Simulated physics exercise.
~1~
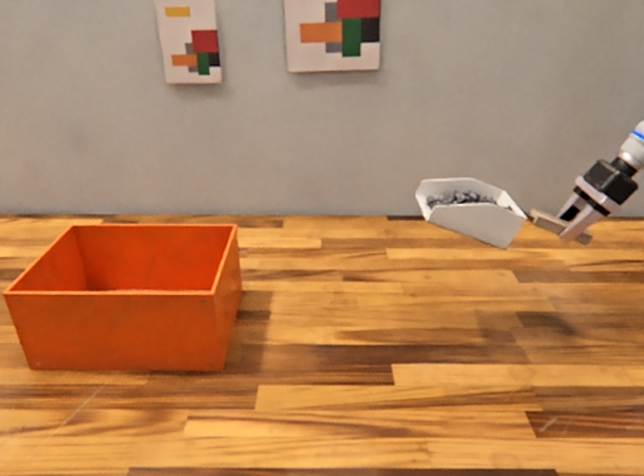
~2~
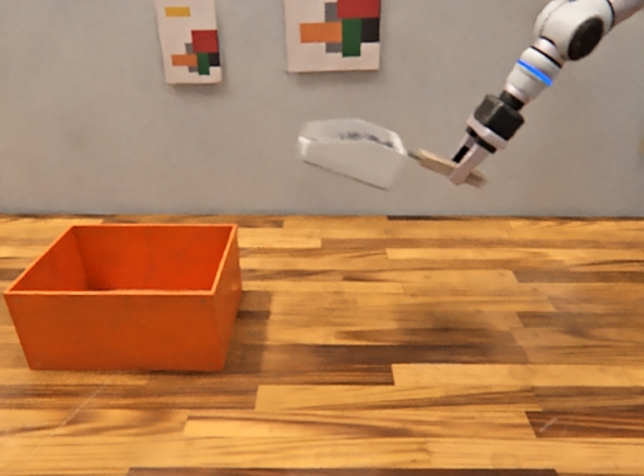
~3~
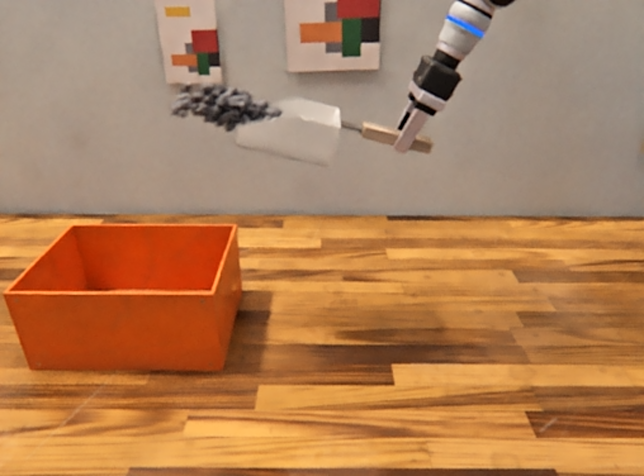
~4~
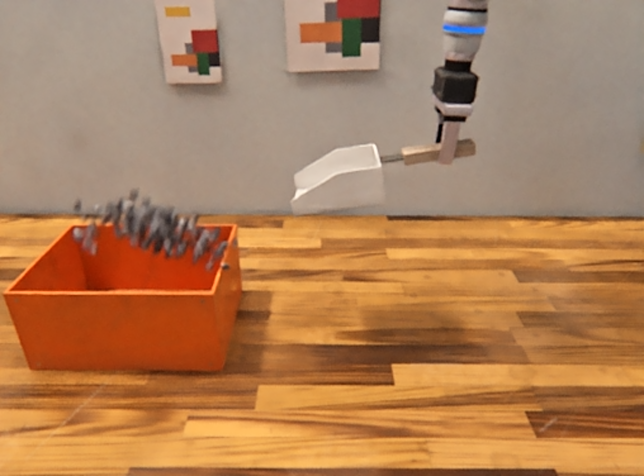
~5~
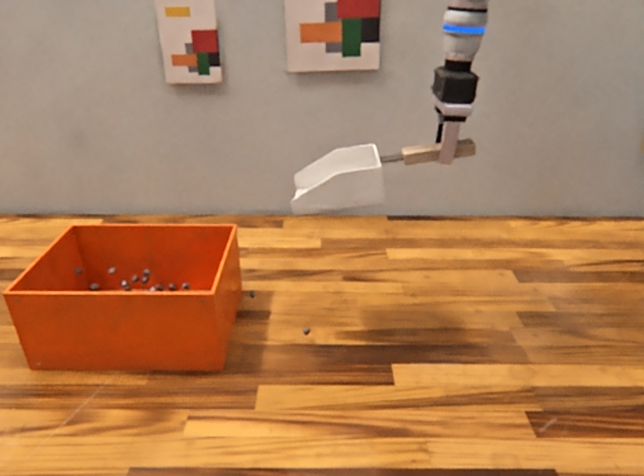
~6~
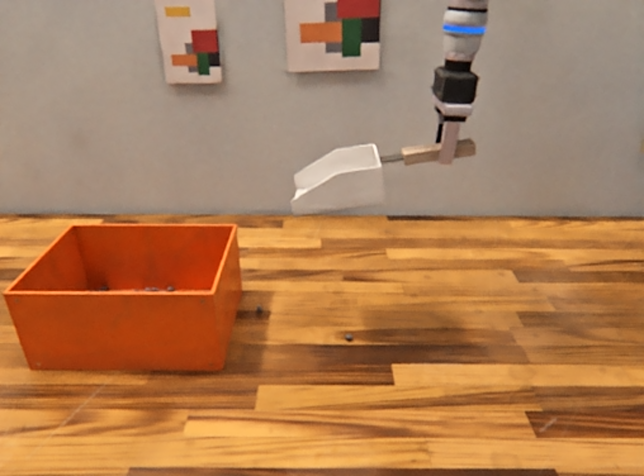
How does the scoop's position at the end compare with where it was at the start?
At the end the scoop is farther left and somewhat higher than at the start, closer to the orange bin.
Robot arm swinging a scoop up and leftward, flinging dark pebbles into an orange bin, with a couple ending on the wooden table.
